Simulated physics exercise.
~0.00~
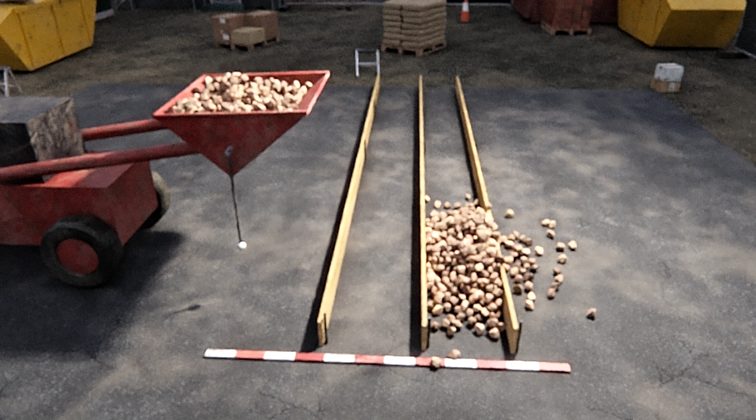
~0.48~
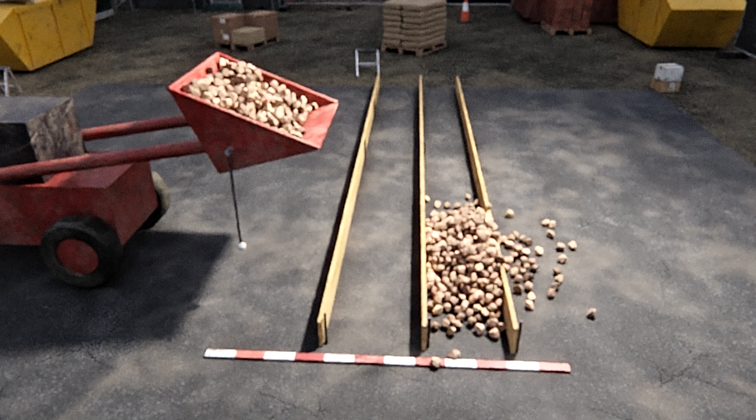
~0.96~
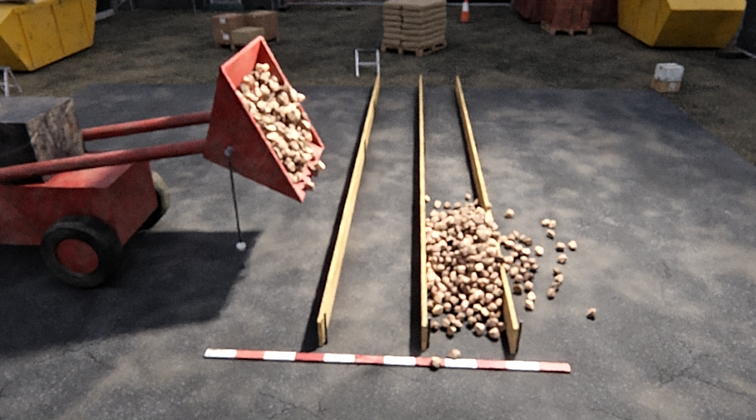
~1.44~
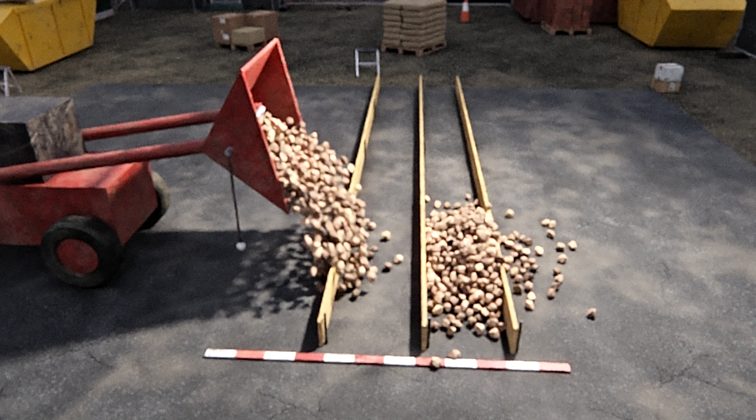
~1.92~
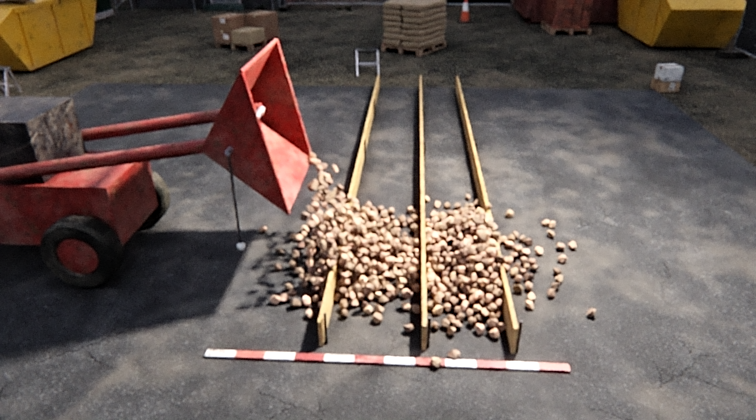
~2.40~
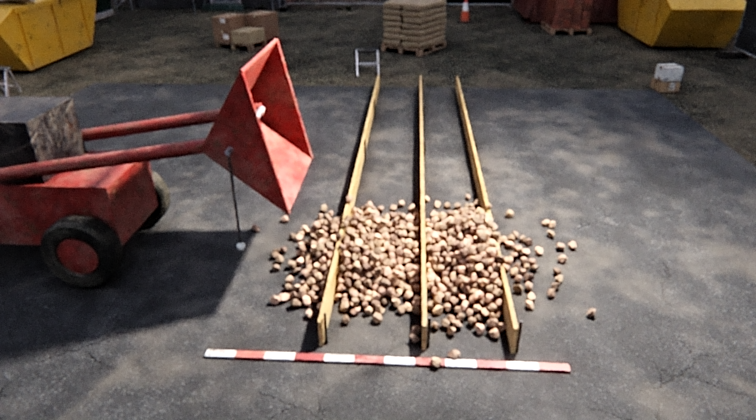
A red loader bucket full of pale brown stones tipped forward to the right and poured its load over the left plank, until the bucket was empty and the stones lay spread across that plank, beside the earlier heap.
